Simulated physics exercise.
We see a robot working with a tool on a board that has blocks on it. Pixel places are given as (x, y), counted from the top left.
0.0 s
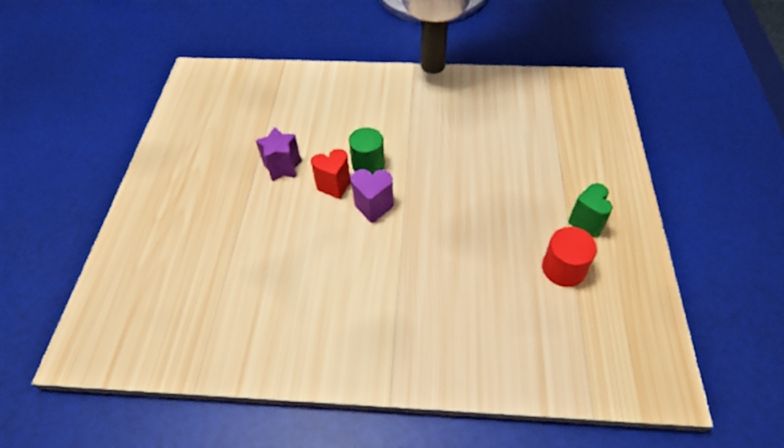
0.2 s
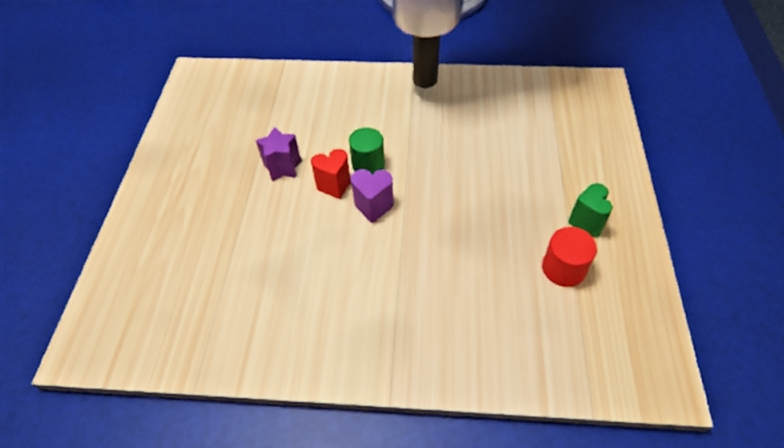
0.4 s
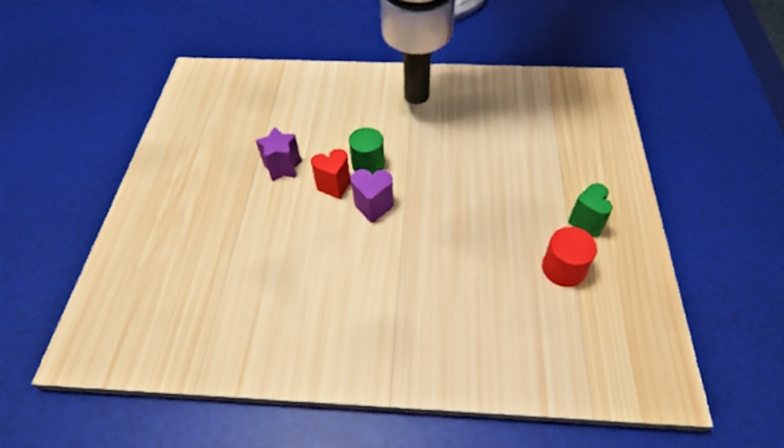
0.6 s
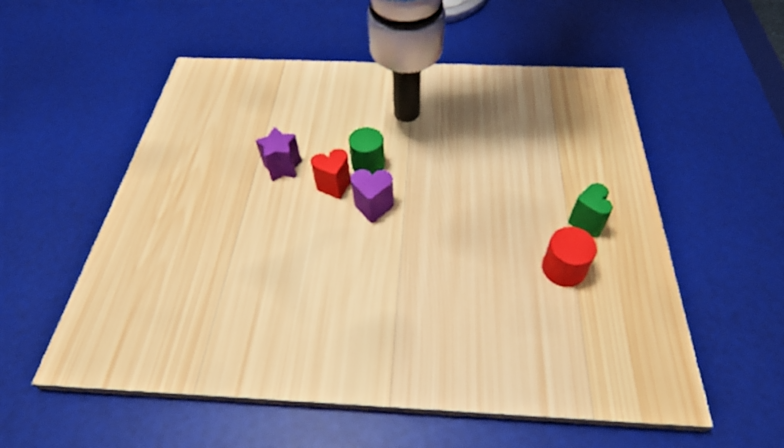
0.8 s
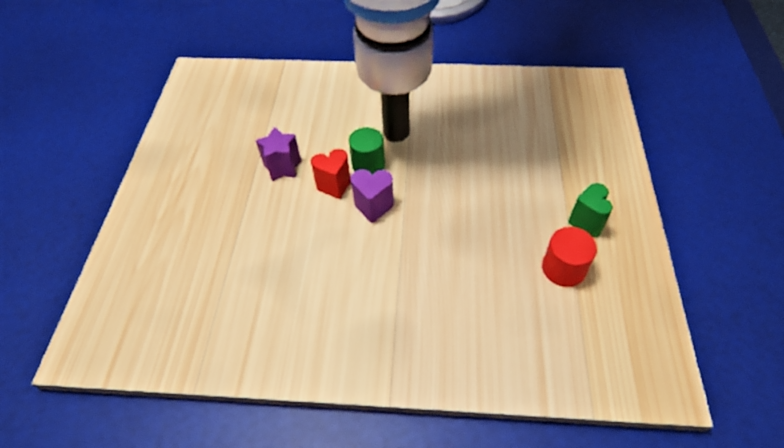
A robot arm moved its dark-tipped tool down and slightly left from the board's top edge, nearing the green round block beside the red and purple hearts, while all the blocks stayed still.
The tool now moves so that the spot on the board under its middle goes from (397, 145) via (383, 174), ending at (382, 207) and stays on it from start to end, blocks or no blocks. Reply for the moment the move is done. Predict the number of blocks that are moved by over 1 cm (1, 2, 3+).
I count three at least.
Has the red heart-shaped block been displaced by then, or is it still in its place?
It is shoved along.
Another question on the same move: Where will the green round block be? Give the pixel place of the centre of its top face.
Near (348, 154).
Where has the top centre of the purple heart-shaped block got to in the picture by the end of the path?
It should be at about (368, 203).
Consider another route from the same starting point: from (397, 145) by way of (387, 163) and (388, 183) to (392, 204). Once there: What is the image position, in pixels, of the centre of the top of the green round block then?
Its top middle will sit at (353, 152).
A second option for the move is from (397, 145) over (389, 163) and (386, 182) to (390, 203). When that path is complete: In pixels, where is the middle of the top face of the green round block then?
Close to (352, 151).
On the path given first. Halfway along, tool (382, 163); red heart-shaped block (316, 165), turned 15° anticlockwise; green round block (349, 153).
At the end, tool (381, 195); red heart-shaped block (315, 165), turned 20° anticlockwise; green round block (348, 154); purple heart-shaped block (368, 203), turned 20° clockwise.
